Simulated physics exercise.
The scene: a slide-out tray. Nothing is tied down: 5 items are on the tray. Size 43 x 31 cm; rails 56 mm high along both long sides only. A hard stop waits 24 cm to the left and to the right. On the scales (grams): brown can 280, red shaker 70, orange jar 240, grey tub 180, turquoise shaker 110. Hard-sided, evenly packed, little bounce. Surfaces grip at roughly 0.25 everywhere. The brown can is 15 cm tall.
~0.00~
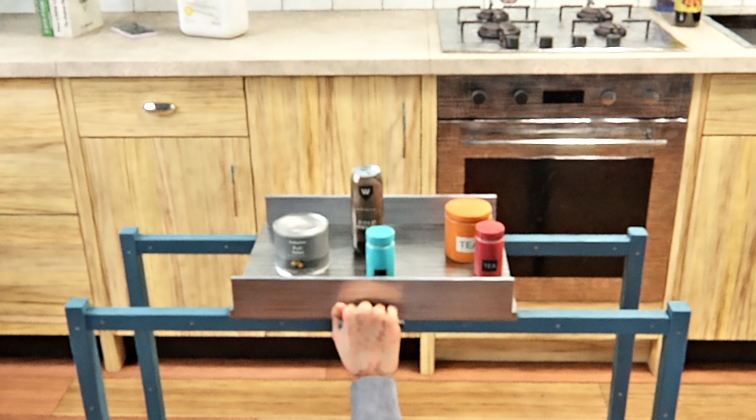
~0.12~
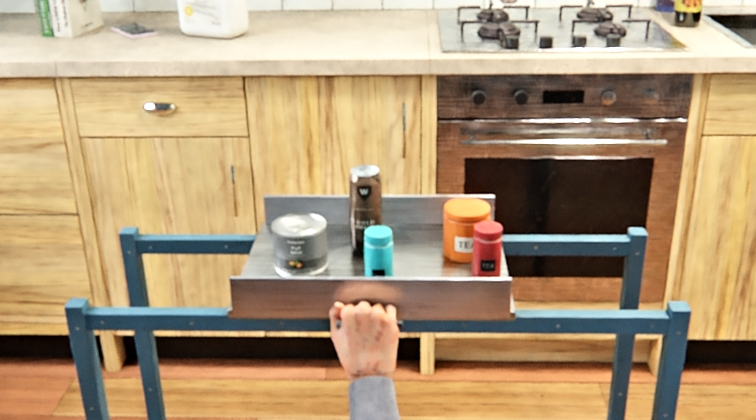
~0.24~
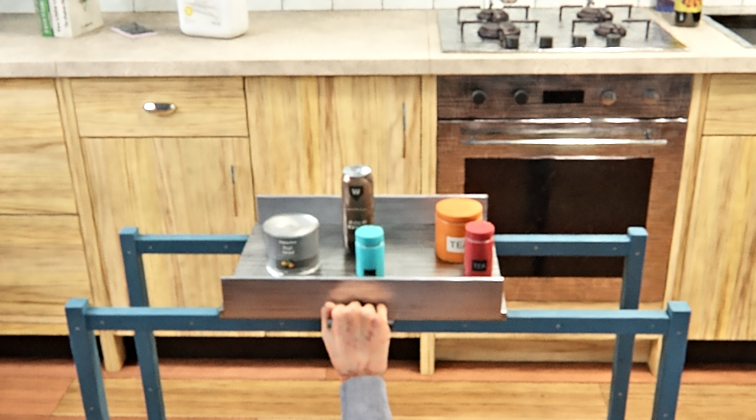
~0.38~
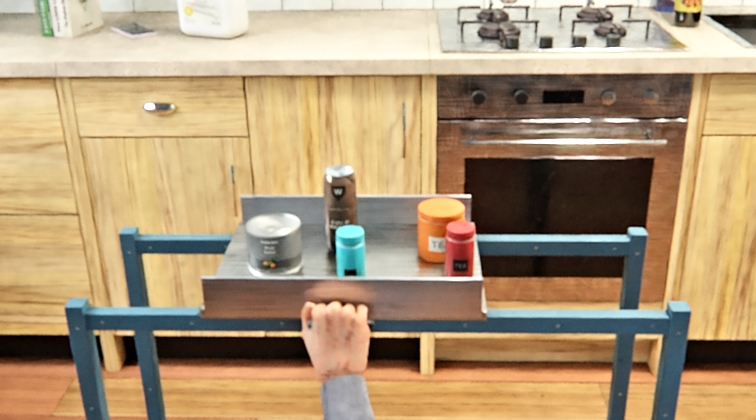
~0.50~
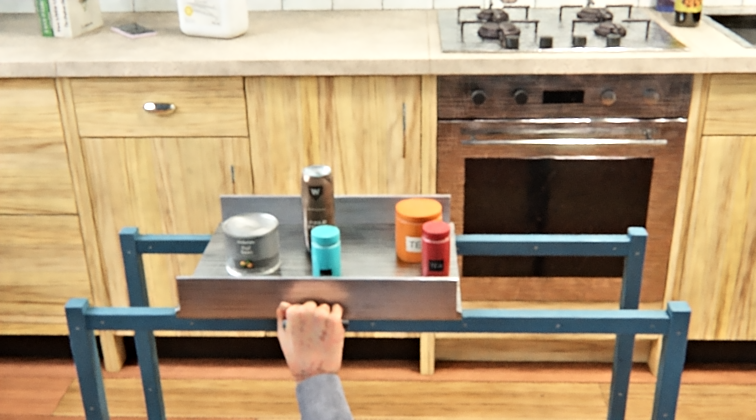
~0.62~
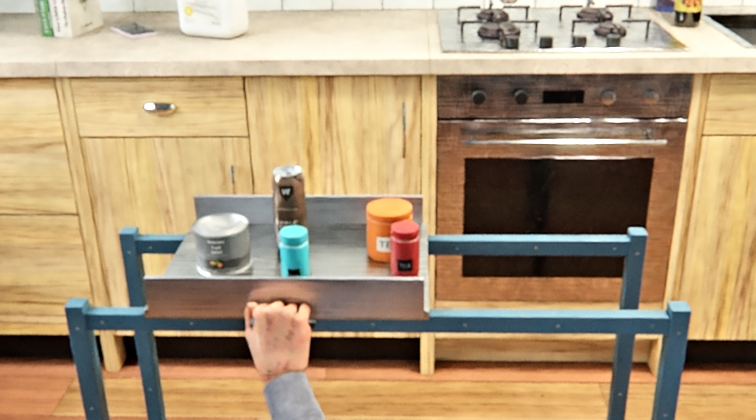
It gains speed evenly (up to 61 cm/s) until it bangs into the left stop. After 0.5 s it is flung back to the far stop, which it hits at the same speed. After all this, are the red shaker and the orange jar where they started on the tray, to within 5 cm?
The red shaker stays put and the orange jar stays put.
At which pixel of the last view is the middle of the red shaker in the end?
Around (639, 255).
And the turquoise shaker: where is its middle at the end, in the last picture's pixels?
Around (534, 263).
After 0.92 s, tray has slid 24 cm left; red shaker slid 5 cm near (311, 254); orange jar slid 5 cm near (302, 230); brown can slid 5 cm.
After 2.92 s, tray has slid 24 cm right; red shaker slid 5 cm near (608, 255); orange jar slid 5 cm near (579, 230); turquoise shaker slid 5 cm.
At rest (3.5 s), all 5 in place, give or take 5 cm. In the last view, red shaker near (639, 255), orange jar near (609, 230).
